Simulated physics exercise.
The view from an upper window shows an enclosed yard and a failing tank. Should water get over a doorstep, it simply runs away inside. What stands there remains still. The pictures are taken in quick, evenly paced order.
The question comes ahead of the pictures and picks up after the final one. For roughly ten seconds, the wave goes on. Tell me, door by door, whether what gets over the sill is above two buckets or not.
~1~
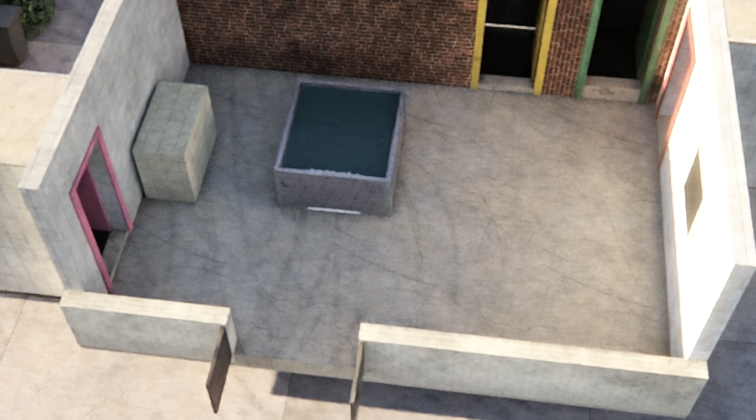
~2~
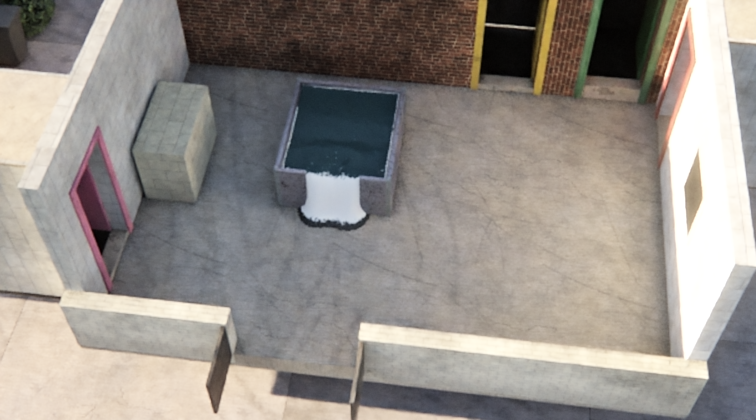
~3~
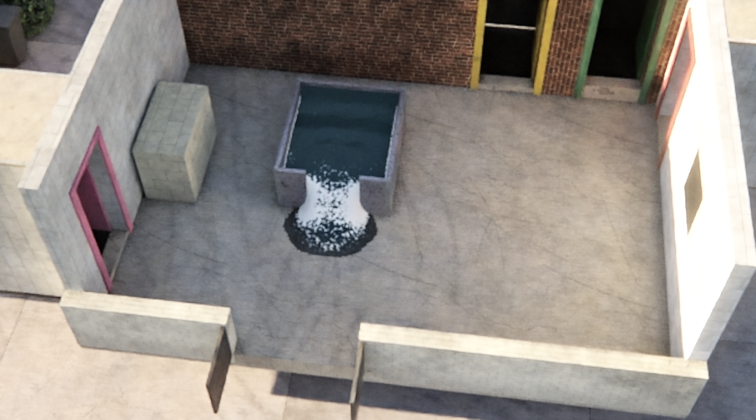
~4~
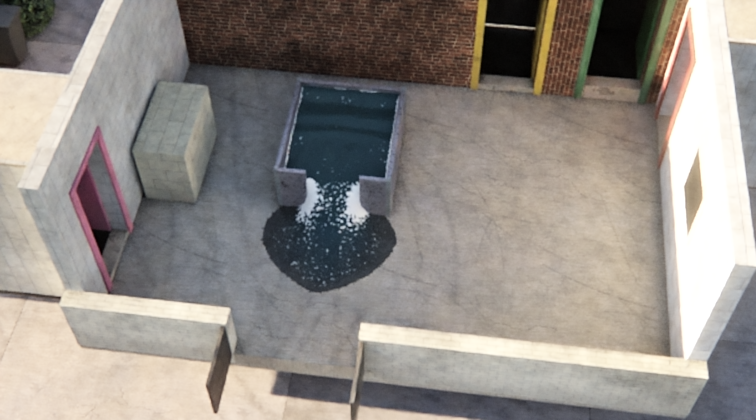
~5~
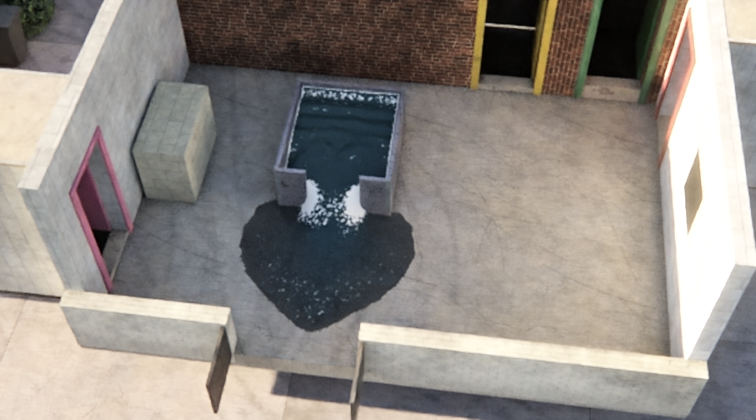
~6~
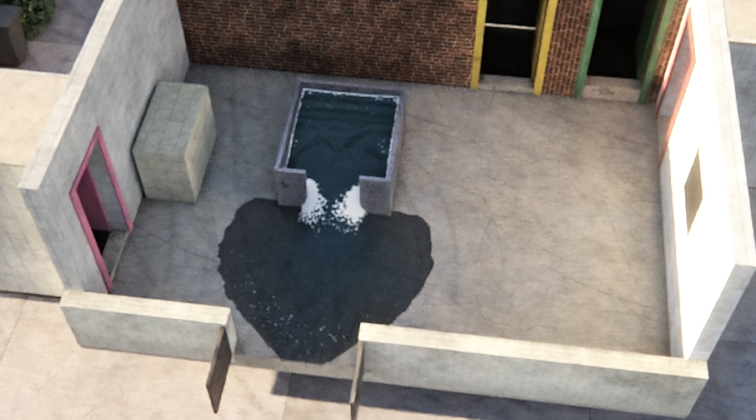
Outcome: I expect the pink door to let through an acceptable amount, I expect the green door to let through an acceptable amount, I expect the yellow door to let through an acceptable amount, I expect the red door to let through an acceptable amount.
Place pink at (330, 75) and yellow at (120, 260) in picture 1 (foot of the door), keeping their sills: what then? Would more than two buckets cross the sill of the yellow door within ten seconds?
Well, the yellow door doesn't reach it.
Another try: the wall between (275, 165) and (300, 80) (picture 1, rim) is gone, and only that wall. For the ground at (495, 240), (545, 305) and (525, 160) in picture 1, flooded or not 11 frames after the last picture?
In that order: No water, no water, free of water.
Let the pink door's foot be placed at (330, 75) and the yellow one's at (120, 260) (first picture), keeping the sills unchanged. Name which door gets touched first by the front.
My answer: The yellow-painted one.
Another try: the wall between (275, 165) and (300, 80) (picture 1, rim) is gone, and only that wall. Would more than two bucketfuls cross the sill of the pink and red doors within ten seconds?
Lab note: Pink door above the mark, red door below the mark.
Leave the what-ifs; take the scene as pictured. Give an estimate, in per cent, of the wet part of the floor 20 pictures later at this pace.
Around 40 percent of it.
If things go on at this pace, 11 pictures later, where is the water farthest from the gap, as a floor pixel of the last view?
The front should reach about (621, 381).
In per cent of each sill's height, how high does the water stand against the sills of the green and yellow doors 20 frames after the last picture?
Roughly 0 % and 0 %, respectively.
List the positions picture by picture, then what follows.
In the first frame, still water in the water tank at (342, 131).
In the second frame, water pours out at (334, 198) and has run to (304, 215).
In the third frame, the front is at (313, 250), out from the gap at (334, 198).
In the fourth frame, water pours out at (334, 198) and has run to (310, 285).
In the fifth frame, water pours out at (334, 197) and has run to a hidden place.
In the sixth frame, water pours out at (334, 197) and has run to a hidden place.
A moment on, water covers 25 % of the floor; the pink door not reached, the green door not reached, the yellow door not reached, the red door not reached.
Next, water covers 30 % of the floor; the pink door wet at the sill, nothing in, the green door not reached, the yellow door not reached, the red door not reached.
Then, water covers 40 % of the floor; the pink door wet at the sill, nothing in, the green door not reached, the yellow door not reached, the red door not reached.
Later, water covers 55 % of the floor; the pink door under two buckets in, the green door not reached, the yellow door not reached, the red door wet at the sill, nothing in.
In the end, water covers 80 % of the floor; the pink door under two buckets in, the green door wet at the sill, nothing in, the yellow door wet at the sill, nothing in, the red door wet at the sill, nothing in.
